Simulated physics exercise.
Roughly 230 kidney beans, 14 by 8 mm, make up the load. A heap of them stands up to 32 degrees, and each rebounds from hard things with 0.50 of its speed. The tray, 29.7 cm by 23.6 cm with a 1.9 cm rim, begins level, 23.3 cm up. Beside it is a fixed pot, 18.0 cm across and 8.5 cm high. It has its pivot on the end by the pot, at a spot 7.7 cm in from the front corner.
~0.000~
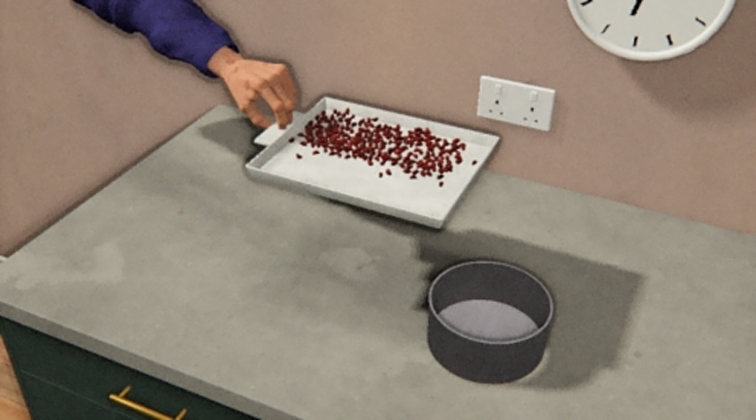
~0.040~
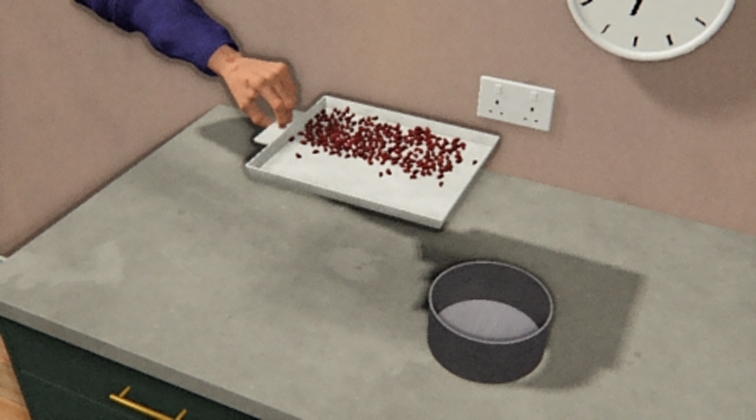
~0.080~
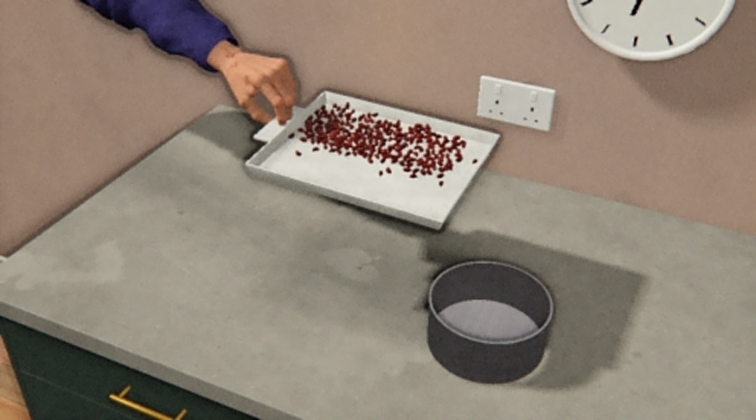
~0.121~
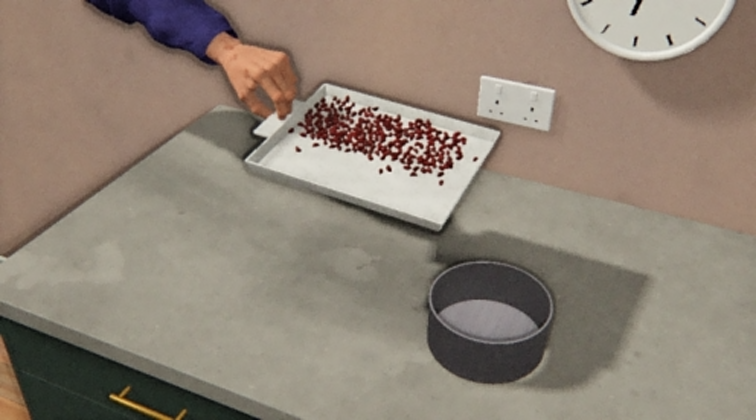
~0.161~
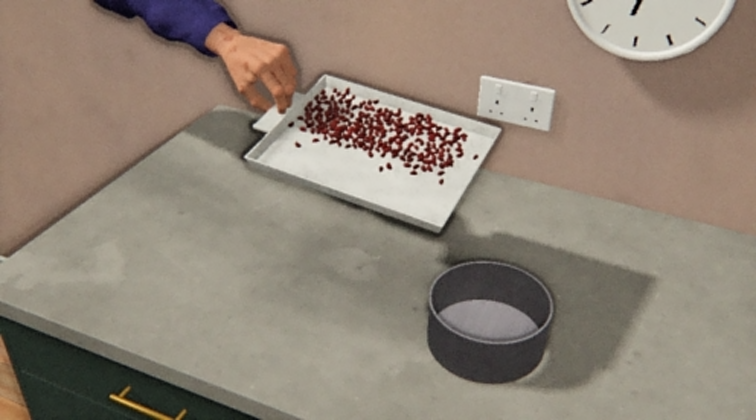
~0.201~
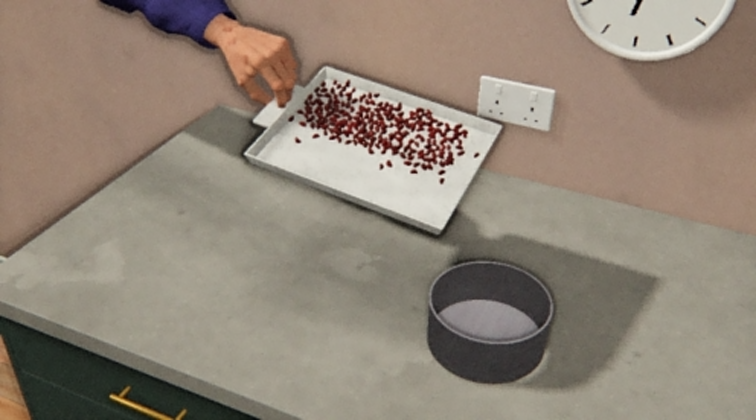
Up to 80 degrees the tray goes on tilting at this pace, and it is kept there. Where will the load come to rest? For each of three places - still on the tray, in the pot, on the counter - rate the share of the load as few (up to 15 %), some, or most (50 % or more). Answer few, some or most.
Left on the tray: Few; pot: Some; counter: Most.
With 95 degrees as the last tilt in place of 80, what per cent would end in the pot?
In that case some 30 per cent.
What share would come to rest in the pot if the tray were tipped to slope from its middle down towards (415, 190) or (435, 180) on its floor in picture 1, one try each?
Roughly 70 % for the first direction, roughly 35 % for the second.
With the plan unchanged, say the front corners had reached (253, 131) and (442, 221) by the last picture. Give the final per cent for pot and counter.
That works out as pot 75 and counter 25.
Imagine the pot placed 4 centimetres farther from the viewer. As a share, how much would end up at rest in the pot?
With that change it comes to something like 0 in a hundred.
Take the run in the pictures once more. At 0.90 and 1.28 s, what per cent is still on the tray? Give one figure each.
The figures go 45 and then 10.
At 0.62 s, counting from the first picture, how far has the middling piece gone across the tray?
9 cm.
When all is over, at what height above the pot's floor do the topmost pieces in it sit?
Around 1.0 cm above the floor.
Then, at 0.62 s, tilt 44 degrees; the tray holds 100 %, the pot 0 %.
Then, at 0.90 s, tilt 66 degrees; the tray holds 45 %, the pot 5 %.
After 1.28 s, tilt 80 degrees; the tray holds 10 %, the pot 25 %.
By 2.4 s all is still; tray 5 %, pot 30 %, counter 70 %.
